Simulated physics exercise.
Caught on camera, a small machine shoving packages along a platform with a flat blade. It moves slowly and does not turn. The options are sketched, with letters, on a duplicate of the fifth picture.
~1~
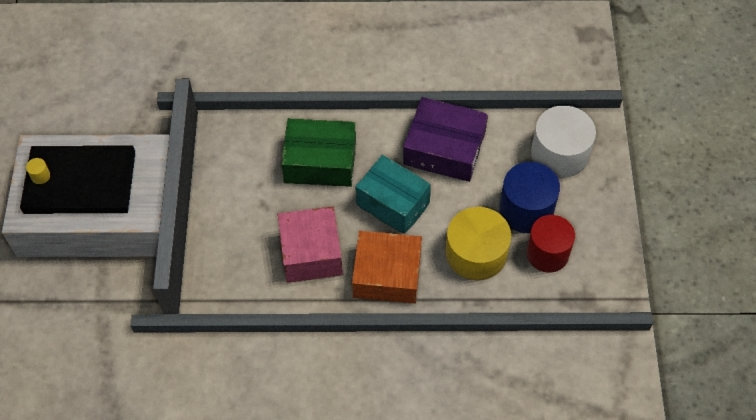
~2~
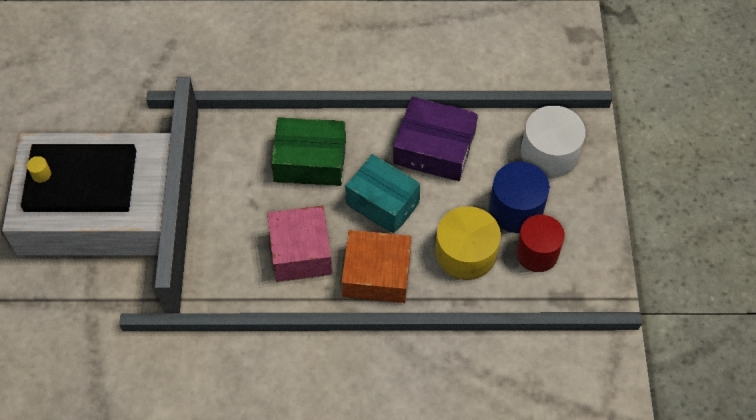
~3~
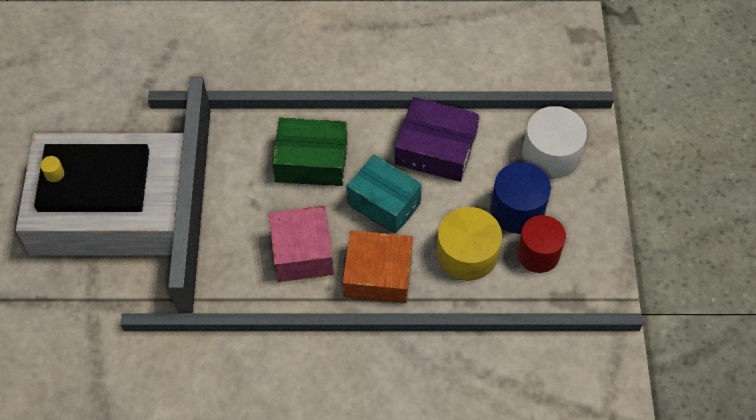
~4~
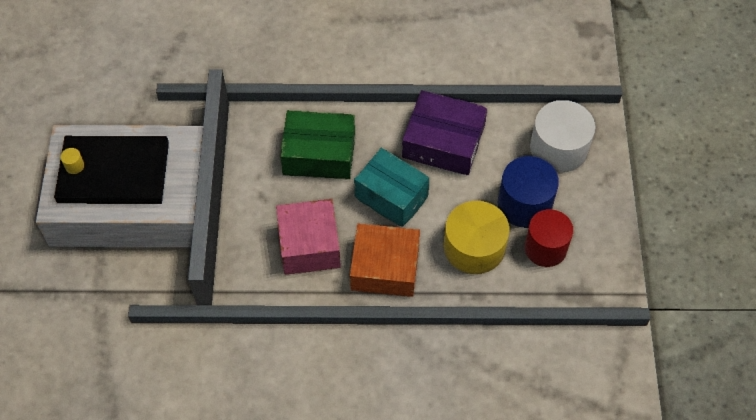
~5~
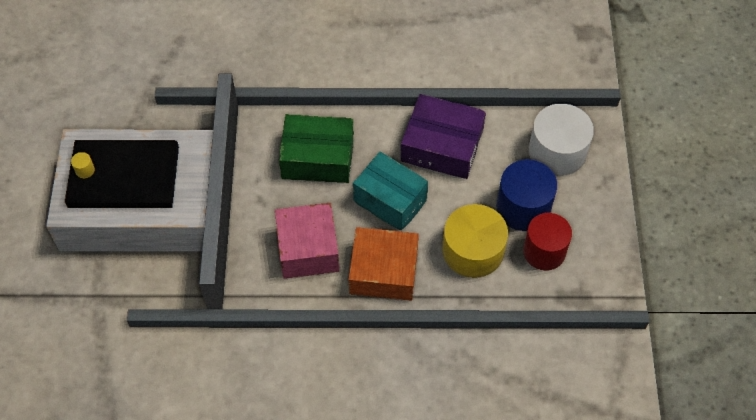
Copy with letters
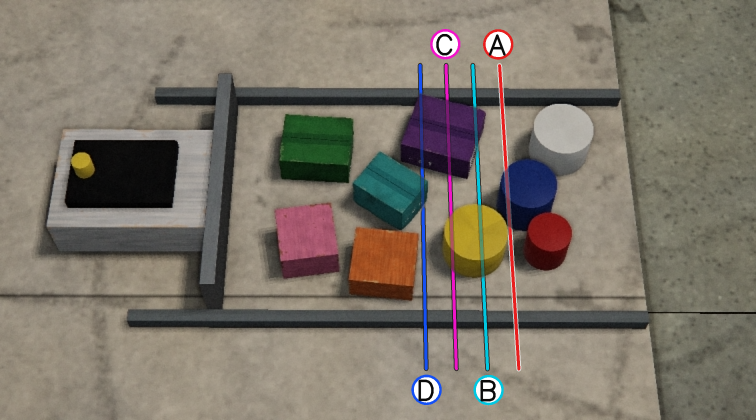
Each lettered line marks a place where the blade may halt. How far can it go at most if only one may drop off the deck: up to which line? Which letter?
At C, and not beyond.
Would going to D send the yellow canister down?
By then, no.
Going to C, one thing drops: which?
The red canister goes over.
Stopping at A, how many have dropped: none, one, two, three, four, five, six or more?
By then, three.
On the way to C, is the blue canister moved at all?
Yes.
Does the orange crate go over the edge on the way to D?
By then, no.
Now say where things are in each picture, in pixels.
Purple parcel (445, 139); blue canister (529, 198); pink crate (310, 244), in the first frame.
Robot (87, 177); green parcel (310, 152), in the second frame.
Robot (101, 176); turquoise box (384, 194), in the third frame.
Robot (121, 168); red canister (549, 239), in the fourth frame.
Robot (131, 173); purple parcel (443, 136); blue canister (526, 196); pink crate (307, 240), in the fifth frame.
On the marked copy, A at (508, 206); B at (480, 205); C at (451, 205); D at (423, 205).
Following C. Soon after the start, robot (214, 173); orange crate (397, 263); green parcel (346, 146).
Later, robot (299, 173); red canister (596, 245); yellow canister (542, 244).
In the end, robot (362, 173); red canister over the edge; white canister (620, 140); one fallen.
As for the rest, A drops three; B drops two; D is within the limit but short.
